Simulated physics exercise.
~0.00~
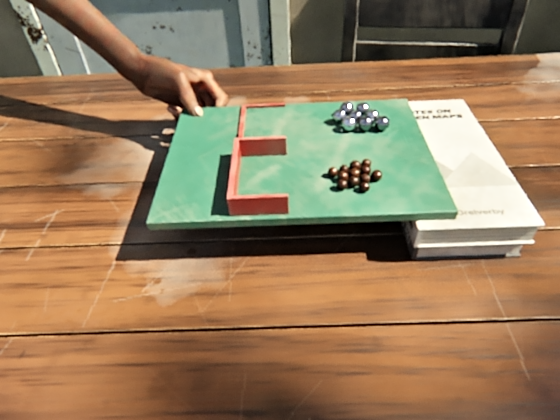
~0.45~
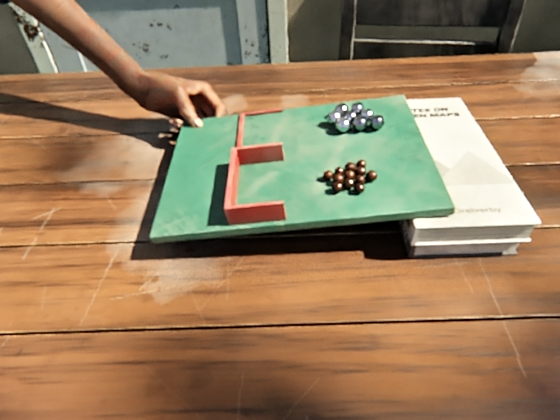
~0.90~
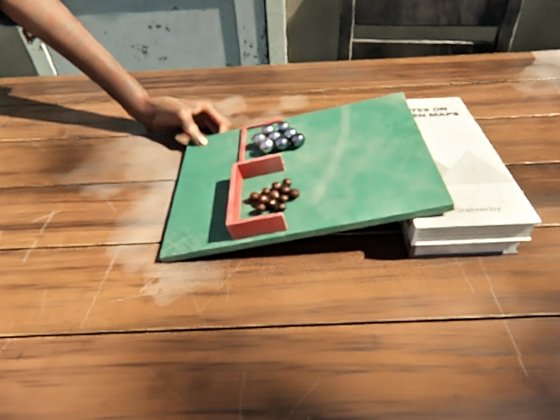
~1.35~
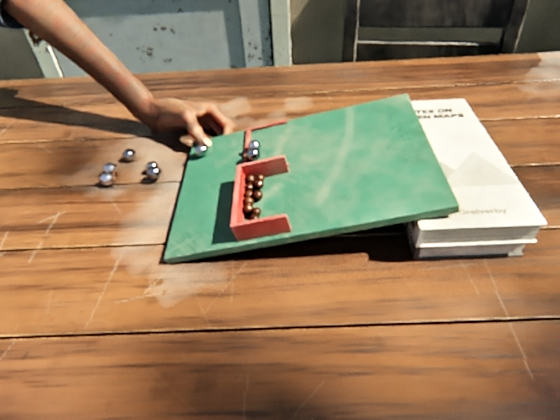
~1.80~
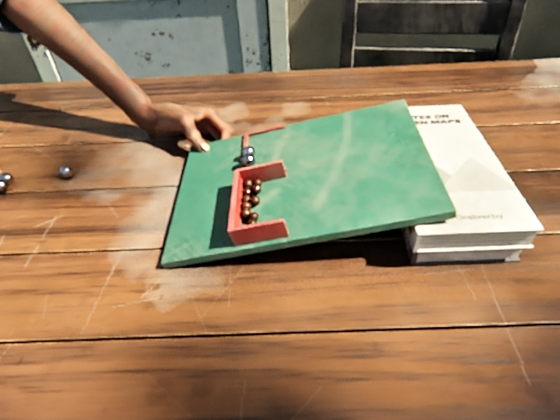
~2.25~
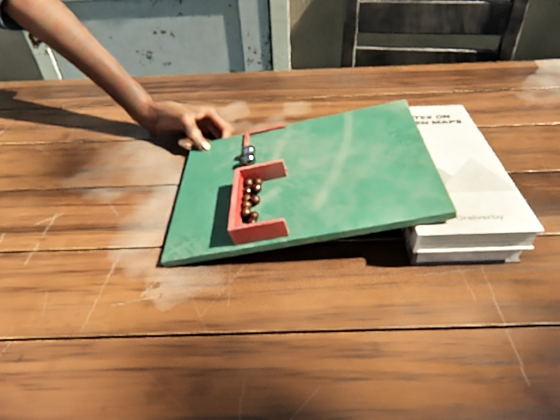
Balls slide down a lowered green board, brown ones stopping behind a red fence, most grey ones rolling off.
